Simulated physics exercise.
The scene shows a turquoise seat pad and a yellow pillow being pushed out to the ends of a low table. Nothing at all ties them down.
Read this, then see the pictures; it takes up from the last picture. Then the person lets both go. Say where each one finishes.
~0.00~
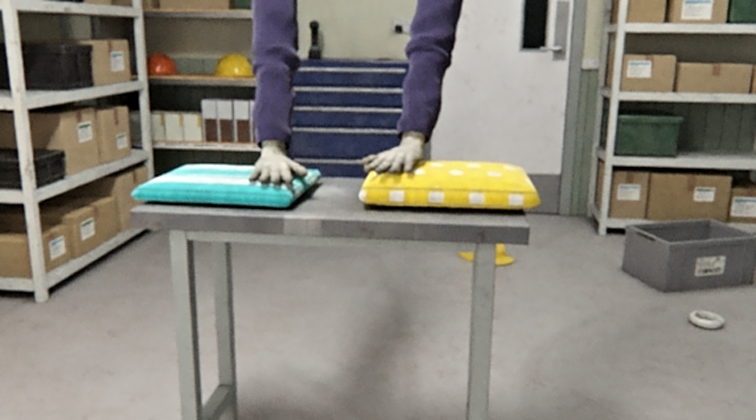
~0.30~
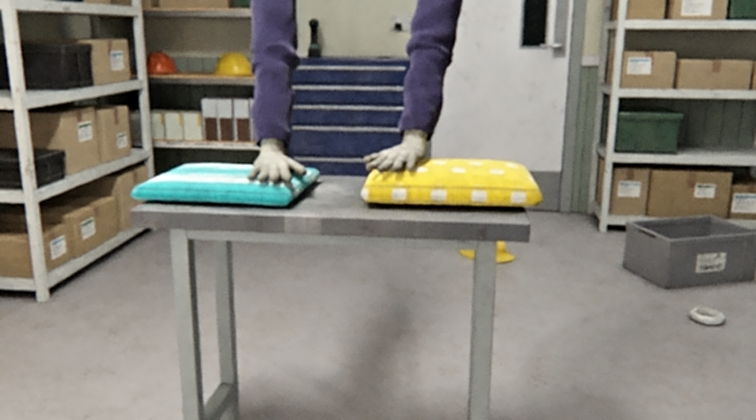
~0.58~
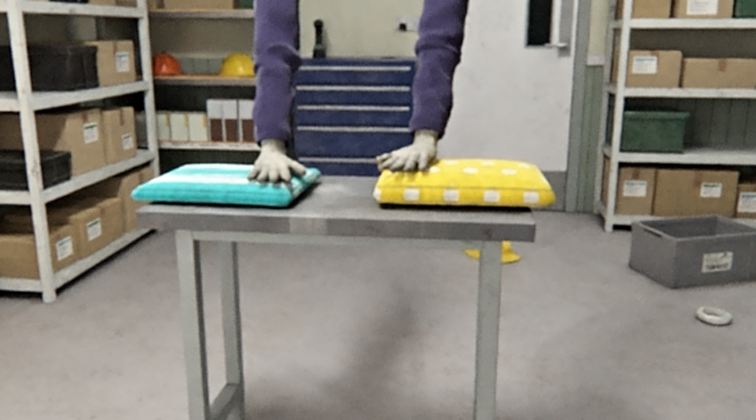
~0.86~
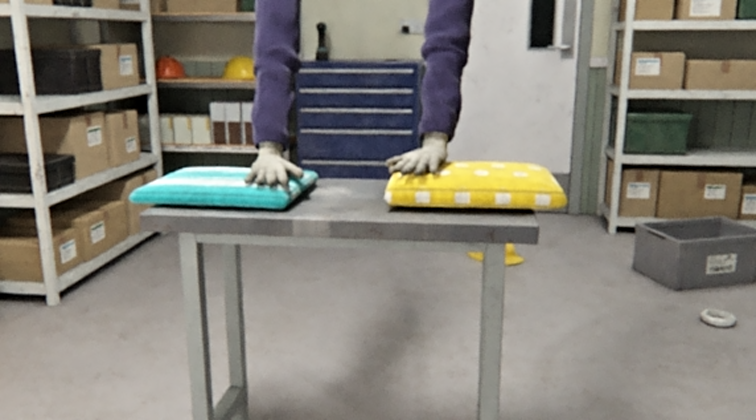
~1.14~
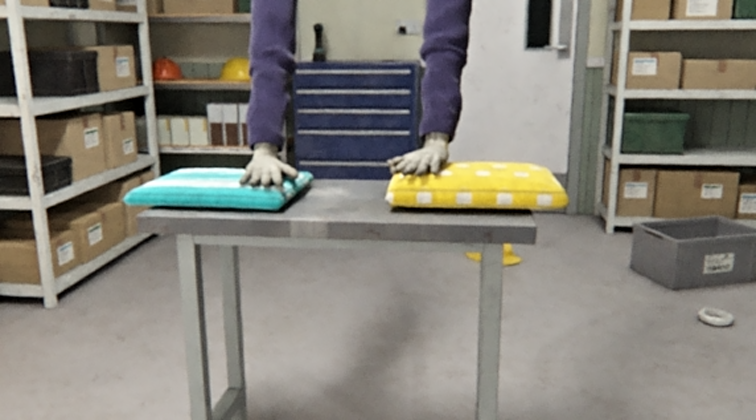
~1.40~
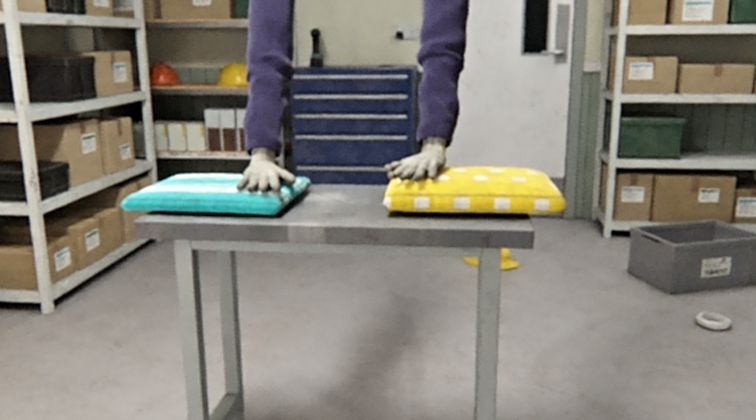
One by one: The turquoise seat pad is going to stay on I think; the yellow pillow is going to stay on I think.
After 1.74 s, seat pad as it was left; pillow as it was left.
In the end, seat pad as it was left; pillow as it was left. The turquoise seat pad stays up there and the yellow pillow remains on top.
